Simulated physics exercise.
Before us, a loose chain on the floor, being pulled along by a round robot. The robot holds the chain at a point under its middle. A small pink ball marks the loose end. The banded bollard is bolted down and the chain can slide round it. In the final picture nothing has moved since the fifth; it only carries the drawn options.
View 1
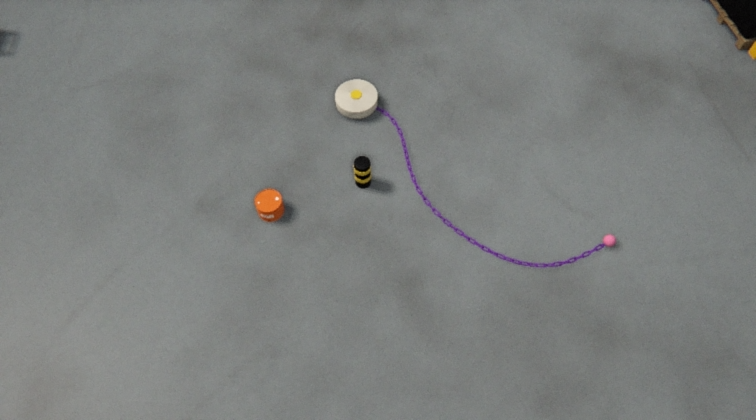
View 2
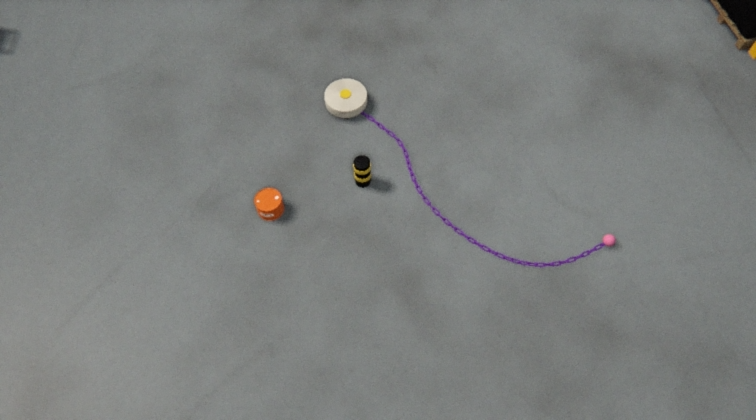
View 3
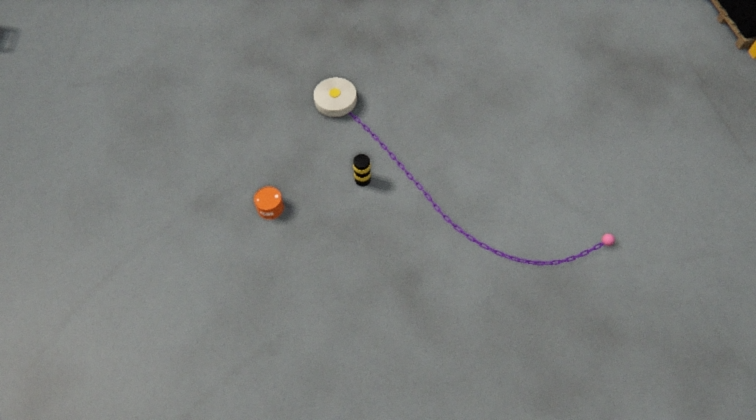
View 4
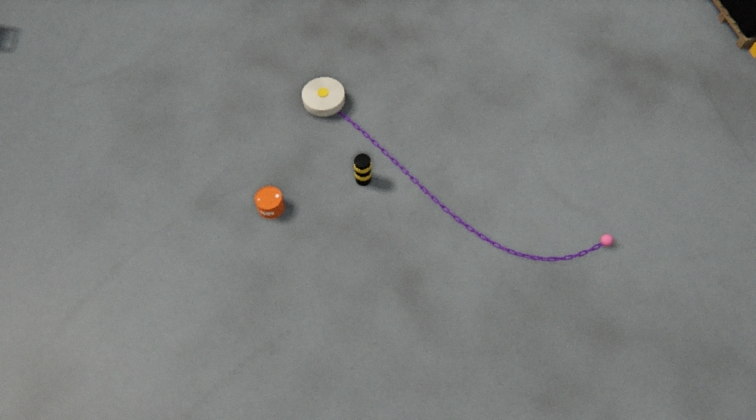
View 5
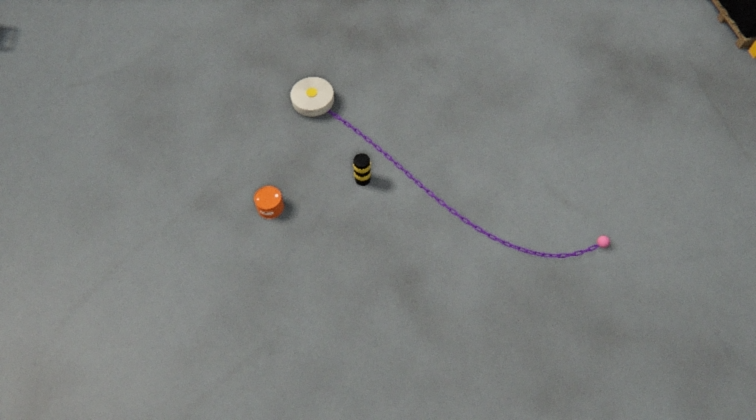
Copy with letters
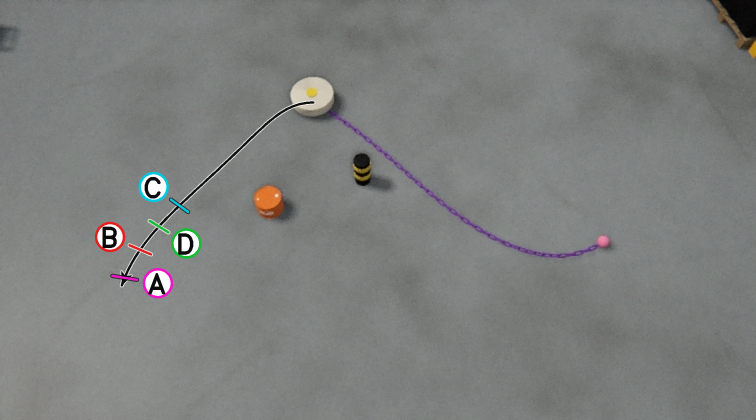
On a grey floor, a round white robot slides left, pulling a loose purple chain.
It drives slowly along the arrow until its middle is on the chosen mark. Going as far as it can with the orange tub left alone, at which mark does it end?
Stop at D.
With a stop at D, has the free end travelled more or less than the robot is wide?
By then, more.
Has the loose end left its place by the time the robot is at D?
By then, yes.
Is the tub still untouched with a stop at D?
Yes.
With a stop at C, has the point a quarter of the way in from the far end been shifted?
By then, yes.
On the copy, A at (125, 278); B at (140, 250); C at (179, 206); D at (159, 227); the route from (313, 102) via (210, 177) to (122, 285).
On D. First, robot (254, 129), middle of the chain (416, 182), free end (583, 247).
Then, robot (204, 177), middle of the chain (382, 177), free end (550, 240).
Finally, robot (156, 223), middle of the chain (337, 176), free end (501, 221); only the bollard has been touched, if anything.
By contrast, A brings the chain against the tub; B brings the chain against the tub; C is safe but short.
